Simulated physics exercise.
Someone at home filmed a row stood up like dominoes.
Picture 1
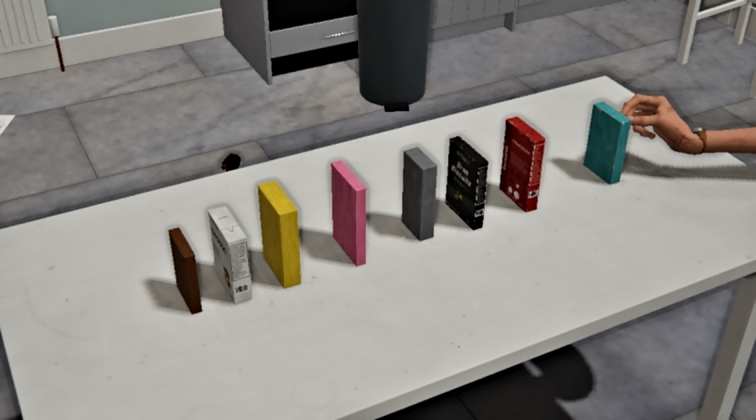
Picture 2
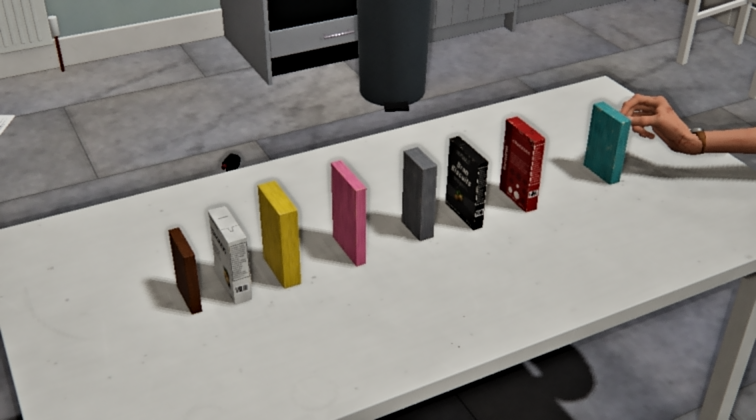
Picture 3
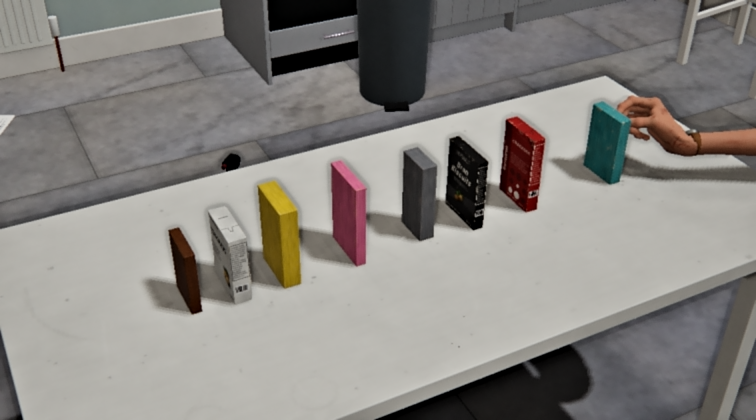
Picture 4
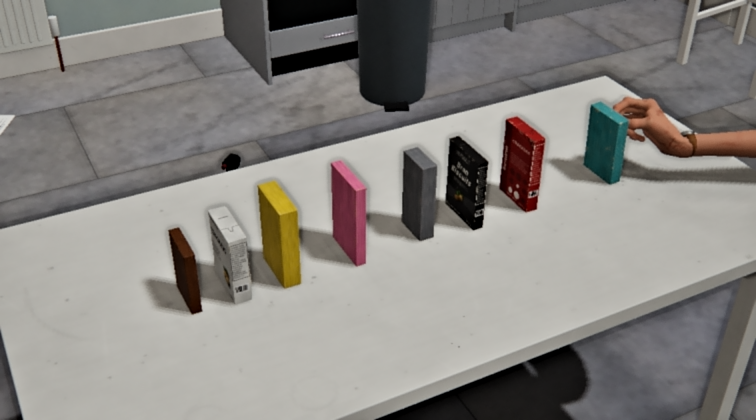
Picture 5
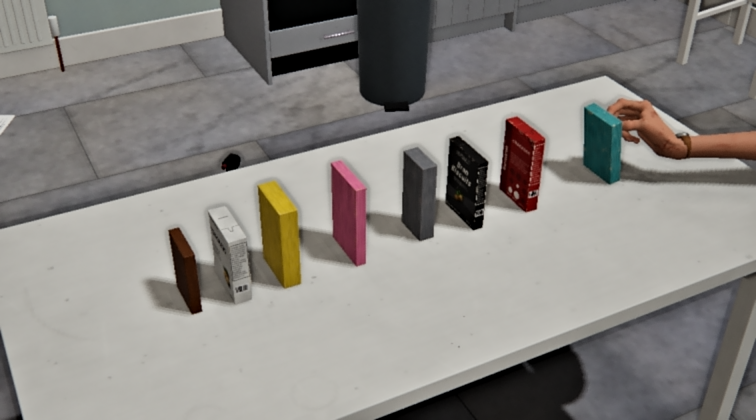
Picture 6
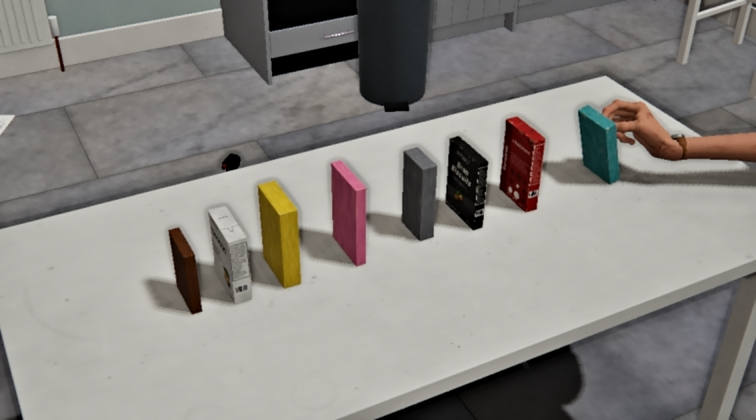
On a white tabletop, a hand at the right tilts a turquoise board leftward beside a standing row of blocks and packets.
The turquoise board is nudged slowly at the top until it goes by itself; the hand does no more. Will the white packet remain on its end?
Yes.
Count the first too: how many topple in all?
1 altogether.
Then, 0.20 s on from there, turquoise board 54° over.
Then, 0.30 s on from there, turquoise board 90° over.
Then, 0.50 s on from there, white packet resting near (230, 255).
In the end, all 6 unmoved. At the end, from the last picture's camera, white packet near (230, 255).
